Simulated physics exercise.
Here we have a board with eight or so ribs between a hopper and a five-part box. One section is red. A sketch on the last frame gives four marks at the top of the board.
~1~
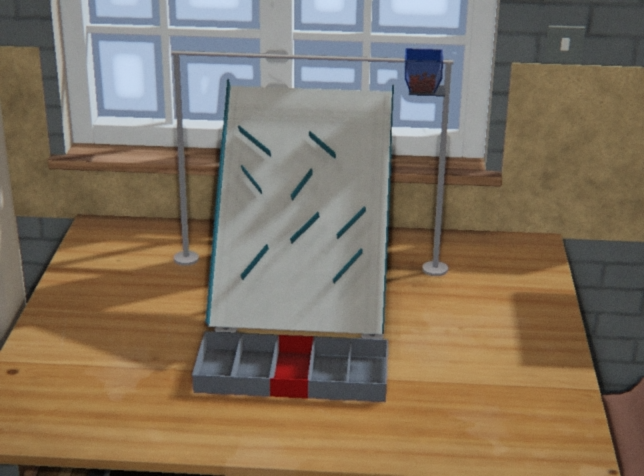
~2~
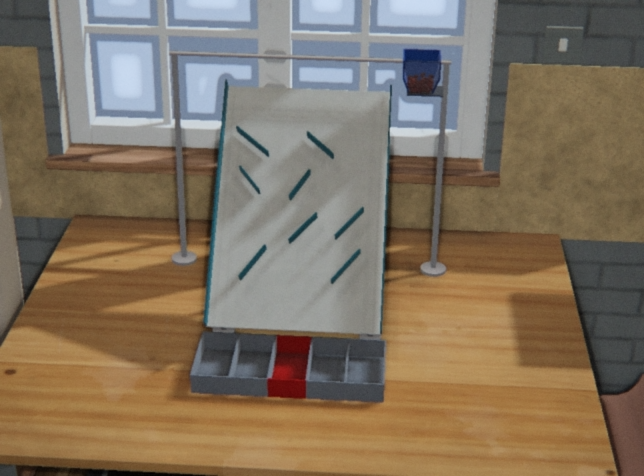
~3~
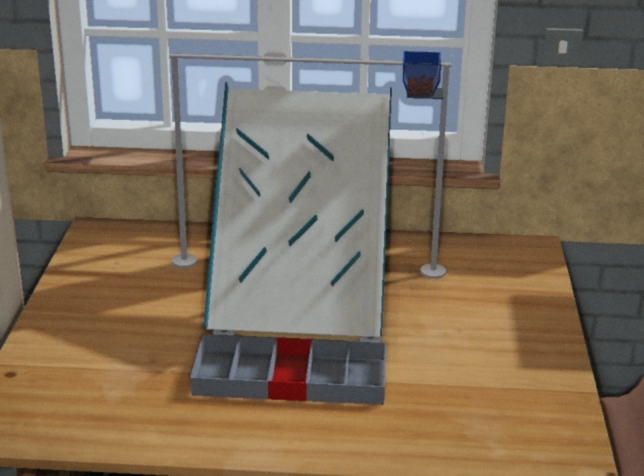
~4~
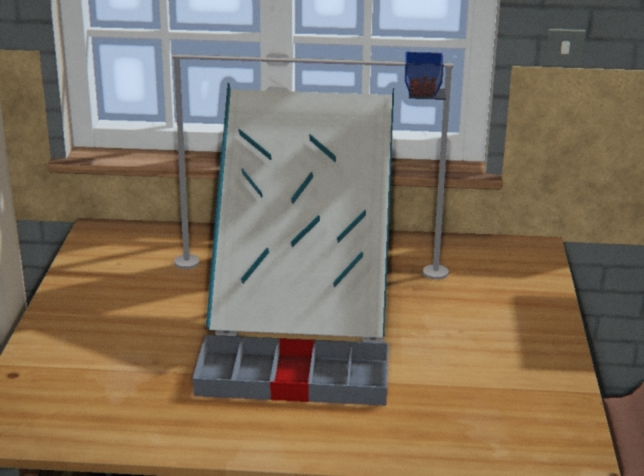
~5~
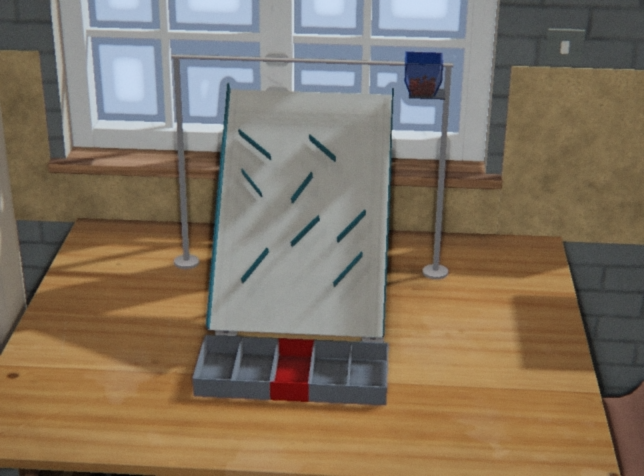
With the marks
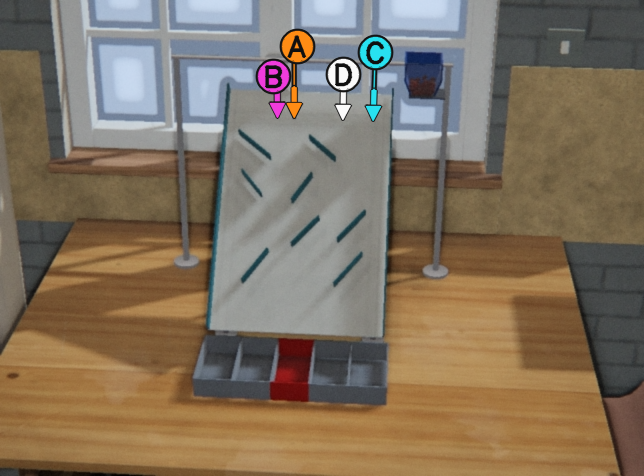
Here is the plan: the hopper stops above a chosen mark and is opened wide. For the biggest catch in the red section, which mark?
Mark D.
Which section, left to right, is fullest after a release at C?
The fifth.
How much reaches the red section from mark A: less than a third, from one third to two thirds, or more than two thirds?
Mark A gives less than a third.
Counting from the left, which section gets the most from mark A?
The first.
On the marked copy, mark A meets the board at (294, 112); mark B meets the board at (277, 112); mark C meets the board at (373, 115); mark D meets the board at (343, 114).
With A, close to a quarter in the red section, the bulk in other sections.
With B, close to a quarter in the red section, close to two thirds in other sections.
With C, close to a quarter in the red section, close to two thirds in other sections, a small share outside the box.
With D, close to two thirds in the red section, close to a third in other sections.
